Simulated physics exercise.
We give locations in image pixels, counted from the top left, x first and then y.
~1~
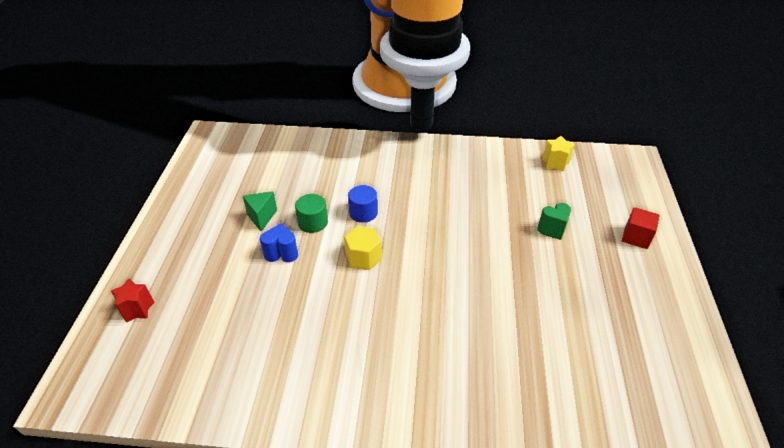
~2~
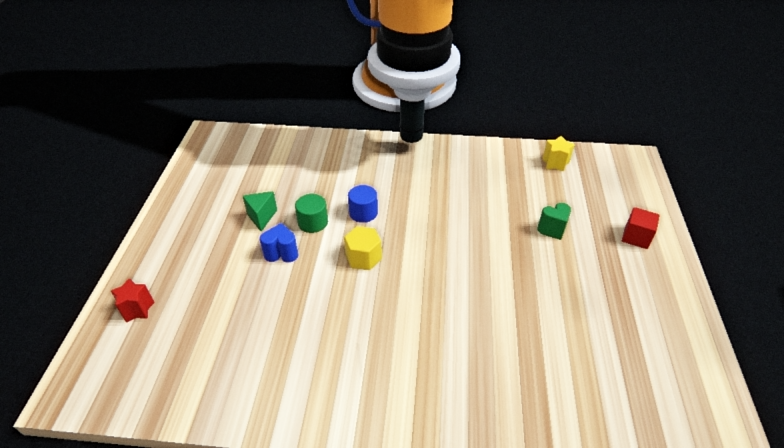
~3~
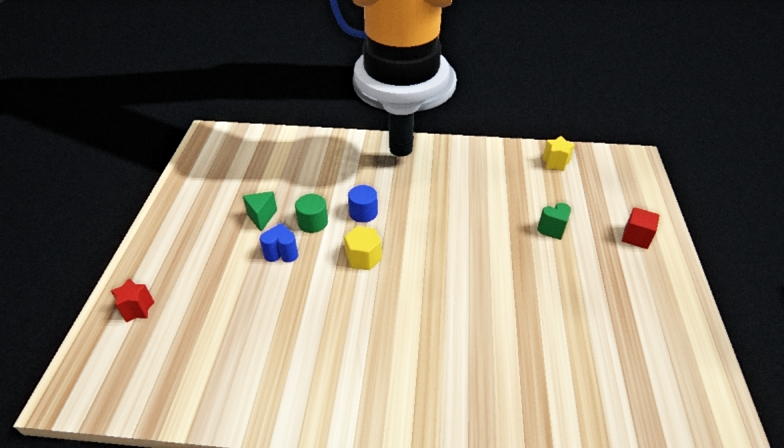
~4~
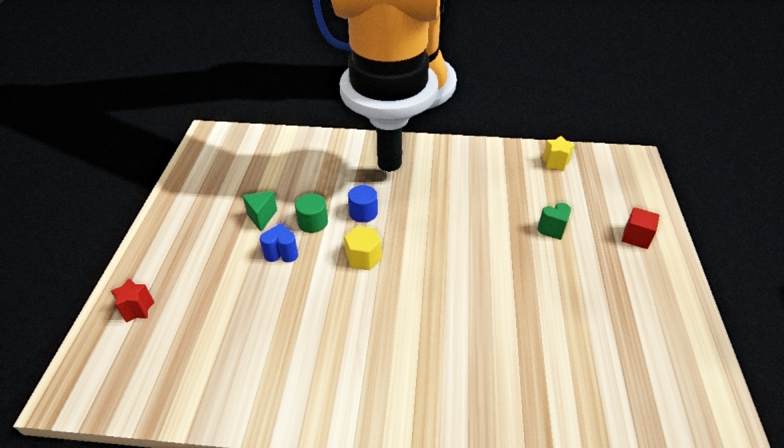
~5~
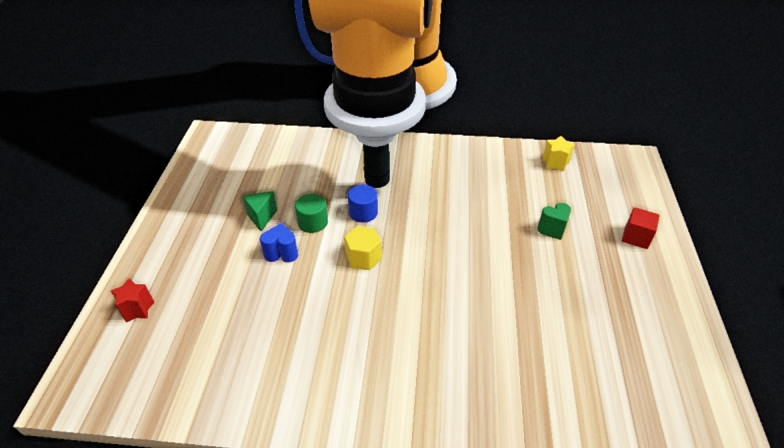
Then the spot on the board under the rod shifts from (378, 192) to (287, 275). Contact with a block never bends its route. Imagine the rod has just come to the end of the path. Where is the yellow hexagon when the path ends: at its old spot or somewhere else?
The block you're asking about gets moved.
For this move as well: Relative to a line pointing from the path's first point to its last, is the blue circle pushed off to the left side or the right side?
It will end up to the left.
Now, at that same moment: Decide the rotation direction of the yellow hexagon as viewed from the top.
In a top view, it turns counterclockwise.
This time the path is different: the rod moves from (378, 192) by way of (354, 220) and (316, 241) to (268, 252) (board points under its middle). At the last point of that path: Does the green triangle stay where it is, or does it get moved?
The green triangle will stay where it is.
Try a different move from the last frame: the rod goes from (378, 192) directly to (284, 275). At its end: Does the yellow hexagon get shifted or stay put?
By the end it has moved.
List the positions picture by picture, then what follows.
Rod's lower end (421, 125); blue heart (278, 234); green circle (310, 203); blue circle (362, 193); yellow hexagon (363, 238), in the first frame.
Rod (412, 137); blocks still, in the second frame.
Rod (401, 150); blocks still, in the third frame.
Rod (390, 165); blocks still, in the fourth frame.
Rod (377, 181); blue heart (278, 234); green circle (310, 203); blue circle (362, 193); yellow hexagon (363, 238), in the fifth frame.
The first path, step by step. One third of the way, rod (349, 206); blue circle (345, 219).
Two thirds of the way, rod (318, 234); green circle (304, 206); blue circle (333, 244); yellow hexagon (367, 248), turned 20° anticlockwise.
At the end, rod (284, 264); blue heart (263, 242), turned 70° clockwise; green circle (304, 206); blue circle (329, 250); yellow hexagon (367, 248), turned 20° anticlockwise.
